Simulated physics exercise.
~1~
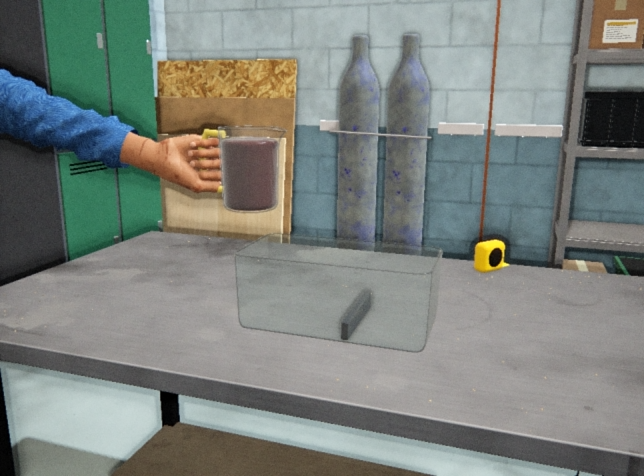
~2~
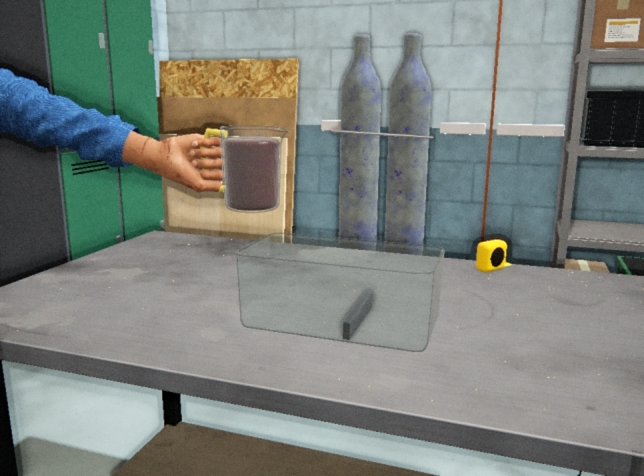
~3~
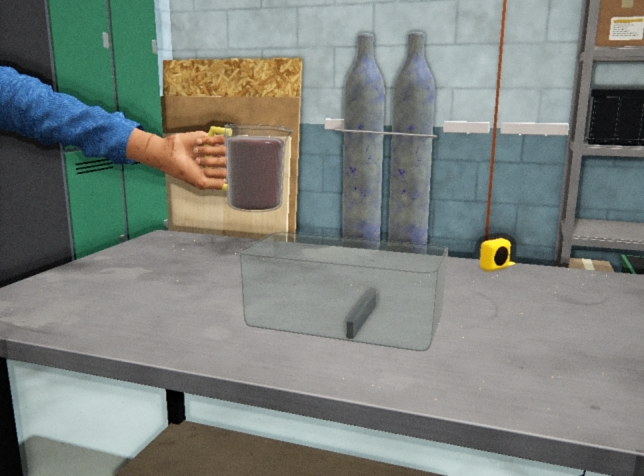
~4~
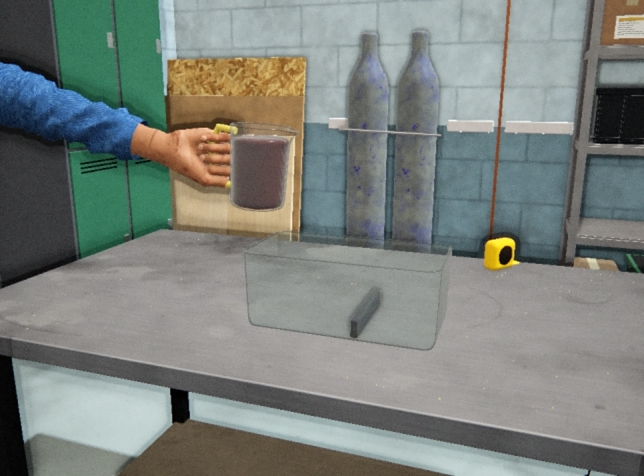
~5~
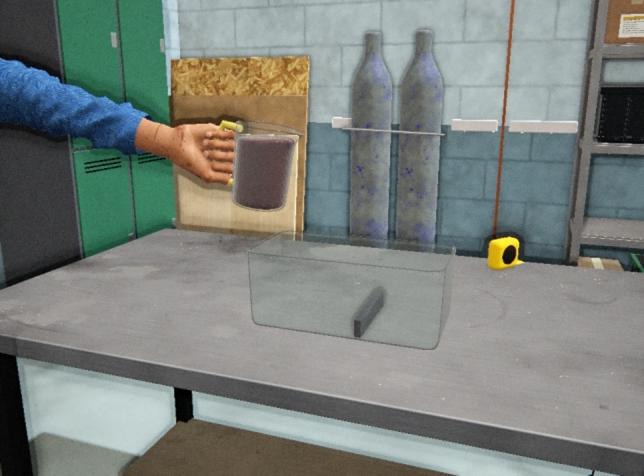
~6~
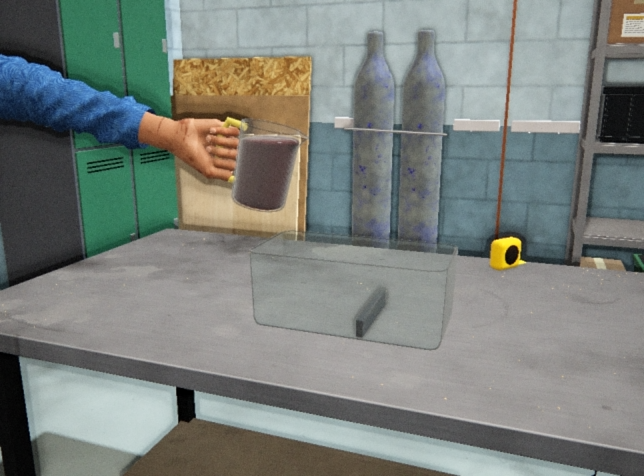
In a workshop, a hand slowly tilts a jug of dark liquid rightward above a clear basin.
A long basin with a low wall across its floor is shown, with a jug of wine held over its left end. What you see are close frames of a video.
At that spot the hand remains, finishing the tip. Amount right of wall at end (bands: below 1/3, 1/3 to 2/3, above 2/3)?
The share right of the wall does not reach a third.
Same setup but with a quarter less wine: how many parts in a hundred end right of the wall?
It comes to 10 per cent or so.
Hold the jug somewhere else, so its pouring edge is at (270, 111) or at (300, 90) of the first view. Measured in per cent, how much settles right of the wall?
First try: 10 percent; second try: 50 percent.
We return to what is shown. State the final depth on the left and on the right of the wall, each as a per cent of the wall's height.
About 80 left, about 20 right.
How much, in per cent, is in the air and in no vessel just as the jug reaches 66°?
Around 10 in a hundred, more or less.
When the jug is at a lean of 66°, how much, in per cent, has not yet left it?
Still holding around 85 %, give or take.
A moment on, the jug is tipped part way and 83 per cent is still to pour, 5 is left of the wall and 0 right of it.
Next, the jug is tipped right over and 31 per cent is still to pour, 51 is left of the wall and 1 right of it.
Then the jug is tipped right over and 2 per cent is still to pour, 87 is left of the wall and 8 right of it.
Later the jug is tipped right over and 0 per cent is still to pour, 86 is left of the wall and 12 right of it.
Finally, 86 per cent lies left of the wall, 12 right of it and 2 outside.
